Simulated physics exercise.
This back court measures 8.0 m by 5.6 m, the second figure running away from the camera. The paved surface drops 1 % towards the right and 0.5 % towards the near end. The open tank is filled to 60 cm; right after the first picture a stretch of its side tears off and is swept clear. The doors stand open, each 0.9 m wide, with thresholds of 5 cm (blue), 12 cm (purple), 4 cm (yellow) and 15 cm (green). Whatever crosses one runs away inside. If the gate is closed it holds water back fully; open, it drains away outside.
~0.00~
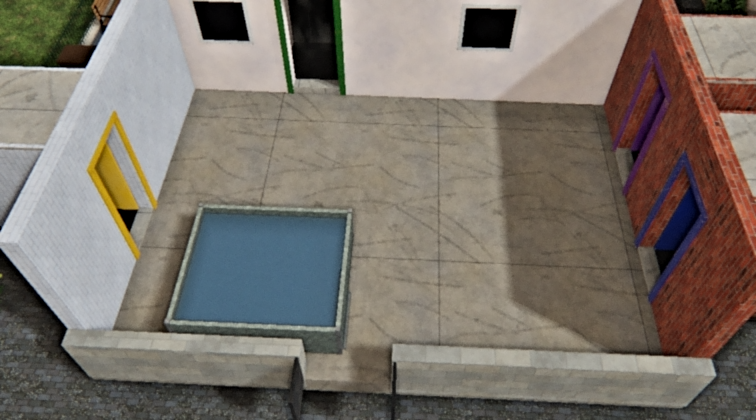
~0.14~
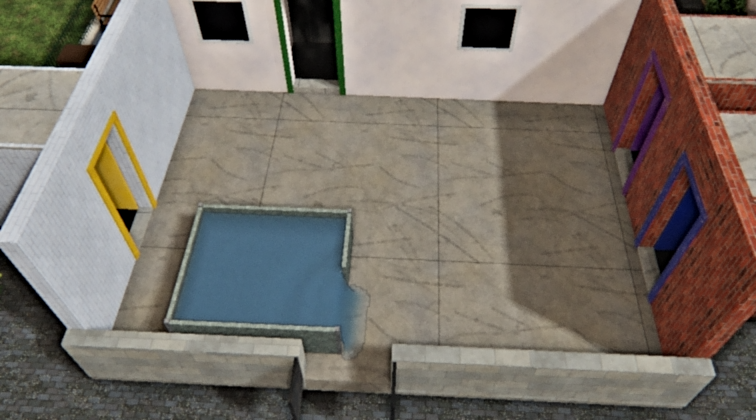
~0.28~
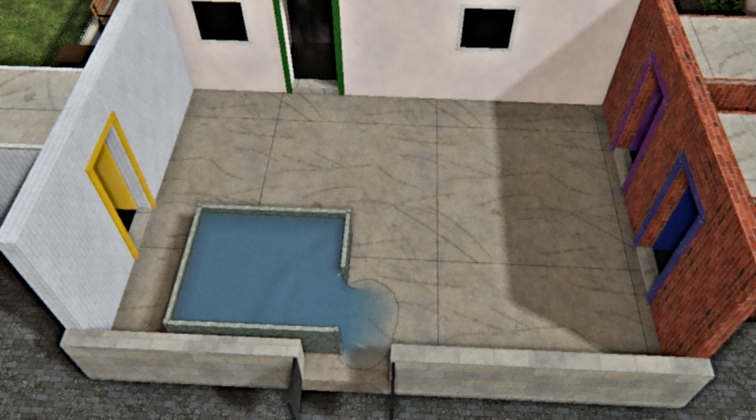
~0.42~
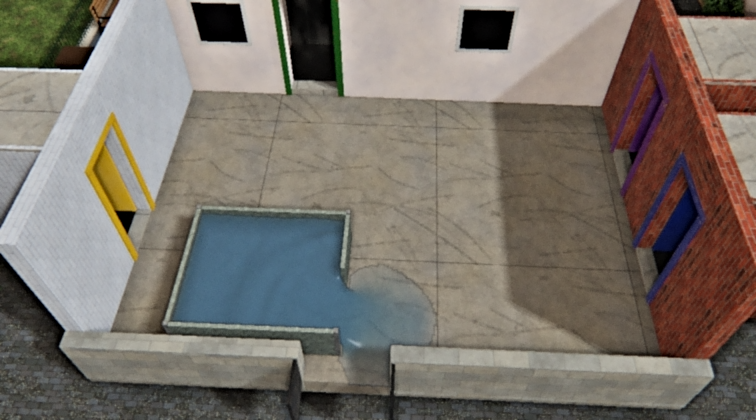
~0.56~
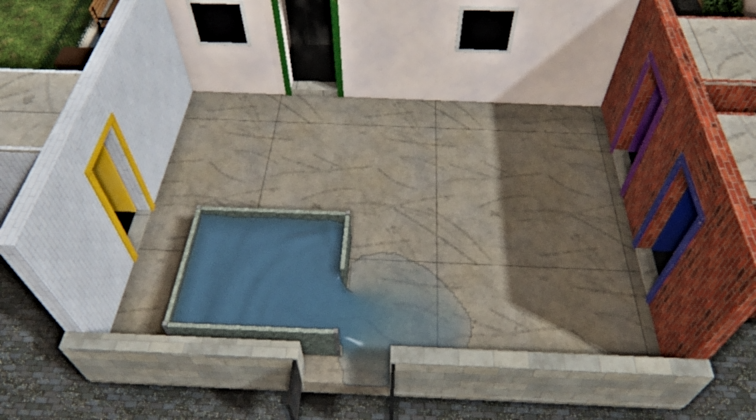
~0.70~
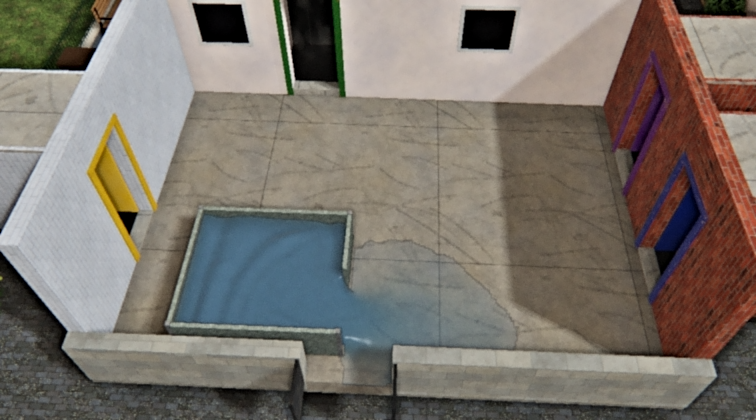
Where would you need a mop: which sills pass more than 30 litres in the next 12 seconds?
Door by door: At the blue door it passes the limit; at the purple door it keeps below the limit; at the yellow door it does not reach the limit; at the green door it does not reach the limit.
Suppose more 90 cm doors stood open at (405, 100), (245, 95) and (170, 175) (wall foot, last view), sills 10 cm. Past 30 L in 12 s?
In turn: Not over, under, below.
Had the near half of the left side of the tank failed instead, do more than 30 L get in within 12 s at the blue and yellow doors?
Against that limit: Blue not over, yellow above.
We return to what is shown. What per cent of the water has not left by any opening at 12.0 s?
About 78 per cent.
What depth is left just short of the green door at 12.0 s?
Some 2.5 cm.
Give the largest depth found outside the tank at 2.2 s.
Up to some 34 cm.
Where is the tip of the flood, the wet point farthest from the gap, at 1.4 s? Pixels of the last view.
Near (669, 382).
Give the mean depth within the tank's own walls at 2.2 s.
Some 36 cm.
After 1.4 s water covers 20 % of the floor and is deepest (38 cm) near (349, 332); blue door not reached, purple door not reached, yellow door not reached, green door not reached.
After 2.2 s water covers 30 % of the floor and is deepest (34 cm) near (669, 382); blue door 14 cm at the sill, 4 L in, purple door not reached, yellow door not reached, green door not reached.
After 3.5 s water covers 35 % of the floor and is deepest (29 cm) near (669, 382); blue door 20 cm at the sill, 103 L in, purple door 10 cm at the sill, 0 L in, yellow door not reached, green door not reached.
After 7.0 s water covers 55 % of the floor and is deepest (17 cm) near (604, 112); blue door 13 cm at the sill, 246 L in, purple door 7 cm at the sill, 0 L in, yellow door not reached, green door not reached.
After 12.0 s water covers 90 % of the floor and is deepest (10 cm) near (656, 382); blue door 9 cm at the sill, 319 L in, purple door 10 cm at the sill, 0 L in, yellow door not reached, green door 3 cm at the sill, 0 L in.
